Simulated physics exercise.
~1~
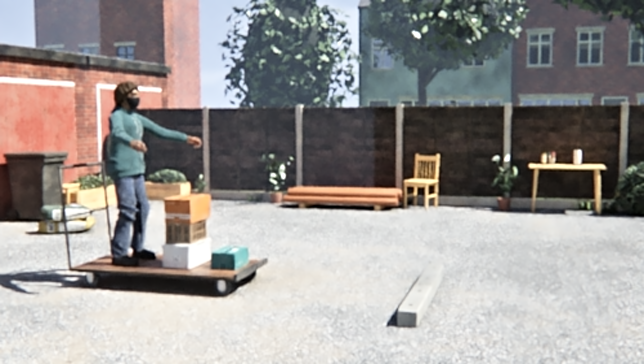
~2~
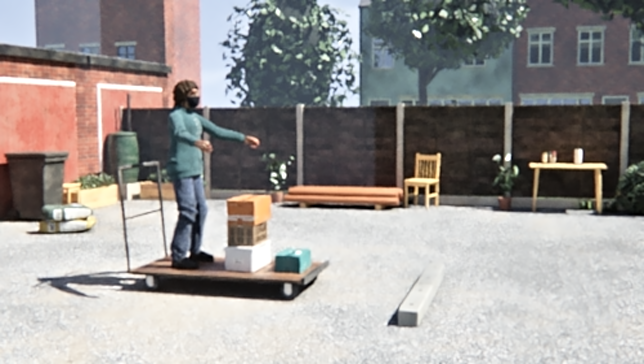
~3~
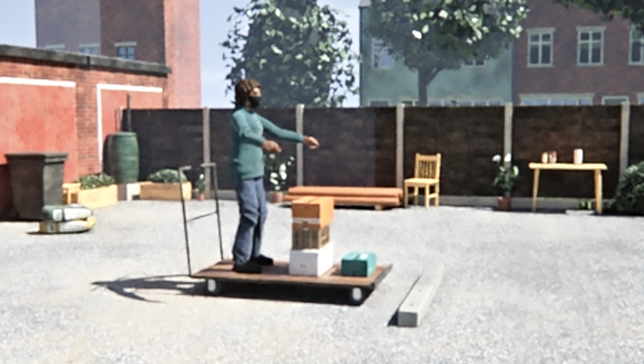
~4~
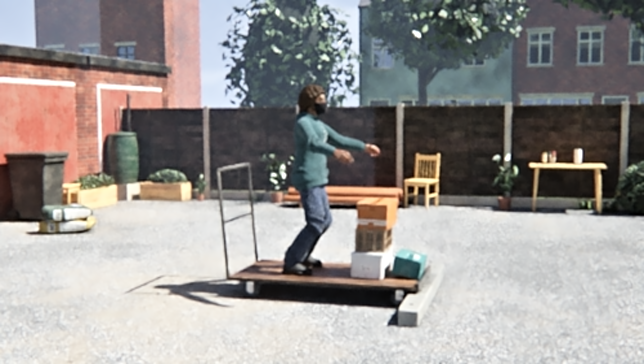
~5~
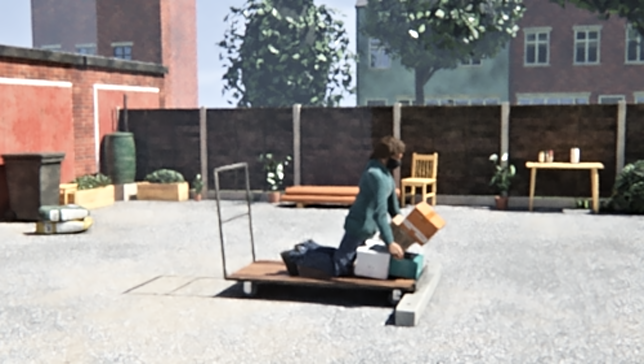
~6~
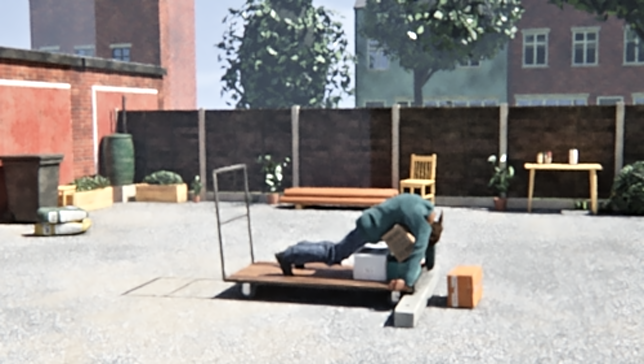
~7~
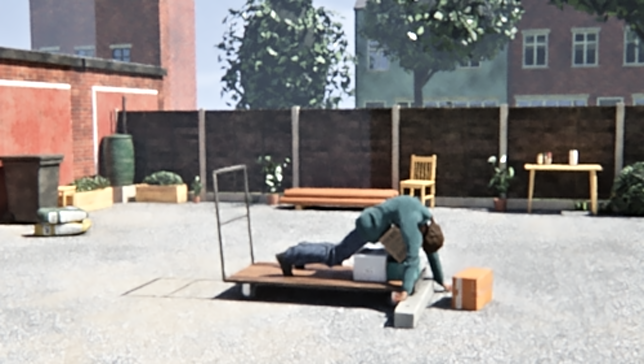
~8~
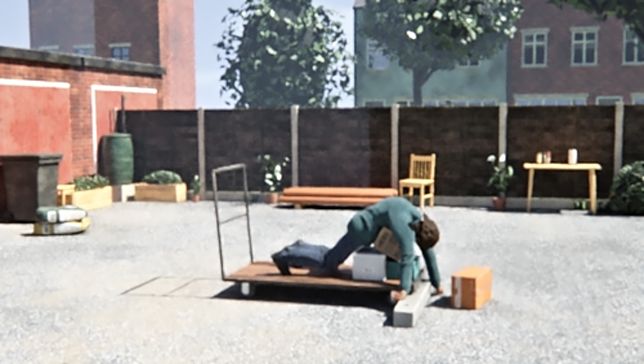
A masked person in a teal top and jeans stands on a flat wooden trolley in a sunny gravel yard, seen from the side, with a brick building at left and a dark fence behind. Ahead of them an orange box, a brown crate and a white box are stacked beside a teal parcel. The trolley rolls right until it stops against a low grey kerb. The person pitches forward onto the load, and the orange box tumbles over the kerb onto the gravel. The person ends slumped over the remaining boxes, hips still above the deck, arms reaching down by the kerb.
